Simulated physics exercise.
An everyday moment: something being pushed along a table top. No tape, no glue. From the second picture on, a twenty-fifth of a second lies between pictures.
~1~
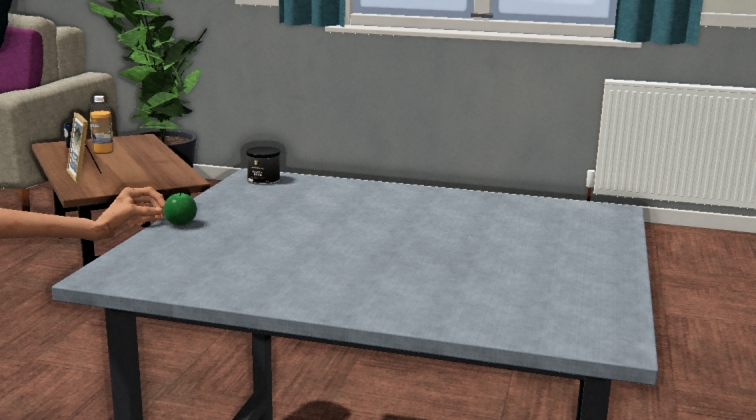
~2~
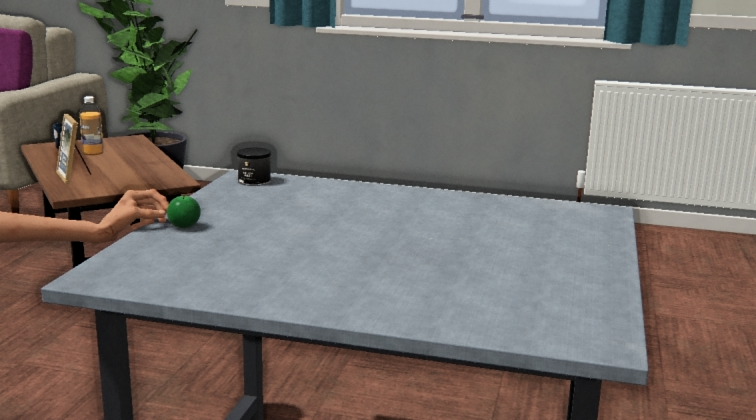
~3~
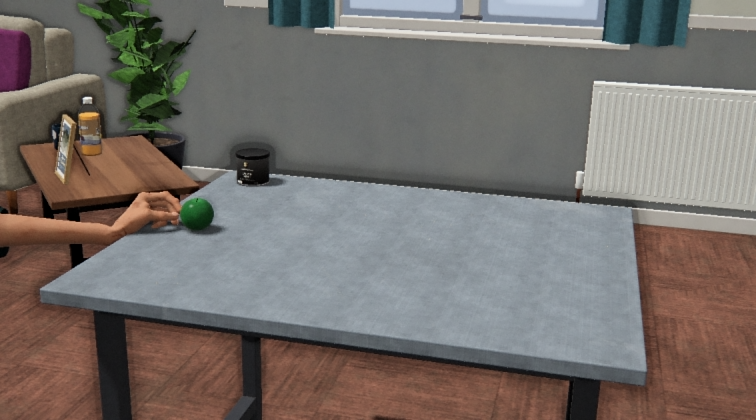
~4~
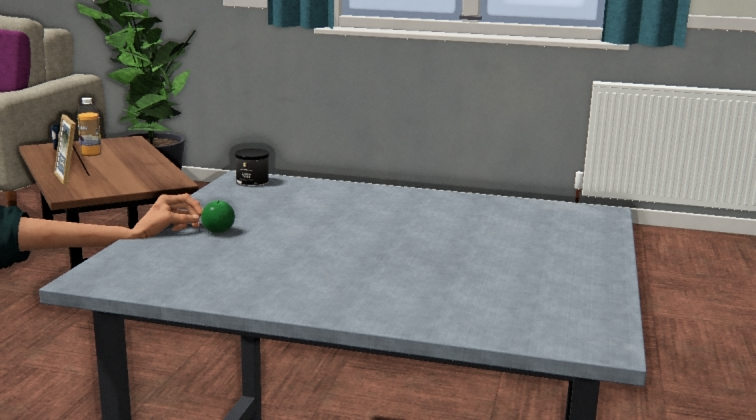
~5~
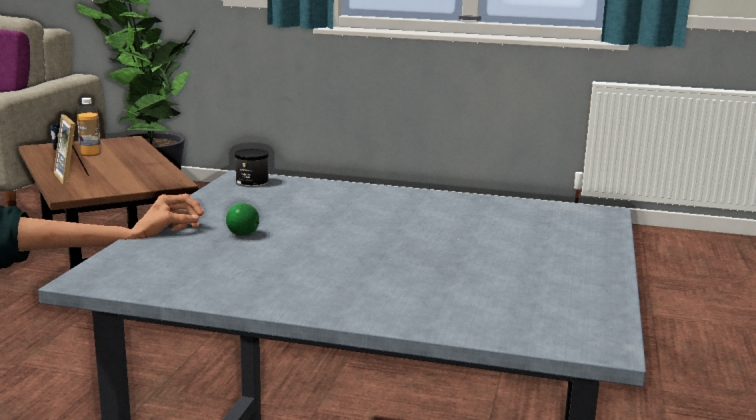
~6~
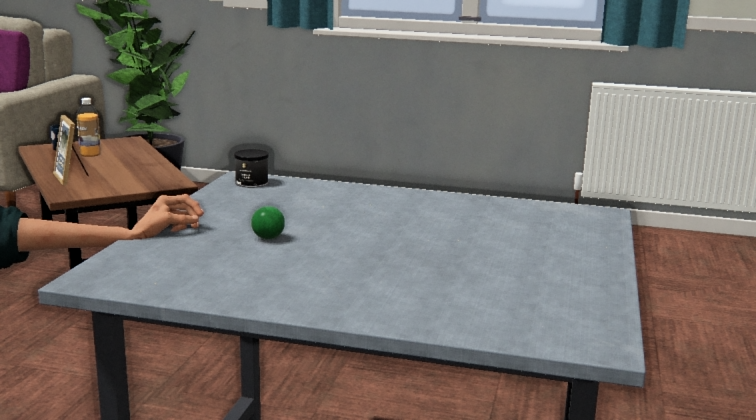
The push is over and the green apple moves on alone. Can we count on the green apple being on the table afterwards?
The green apple falls off the table.
Then, 0.20 s on from there, green apple shifted well along near (397, 237).
Then, 0.50 s on from there, green apple shifted well along near (594, 258).
Then, 0.70 s on from there, green apple now off the table.
Then, 1.00 s on from there, things are still on the move.
In the end, off the table, green apple.
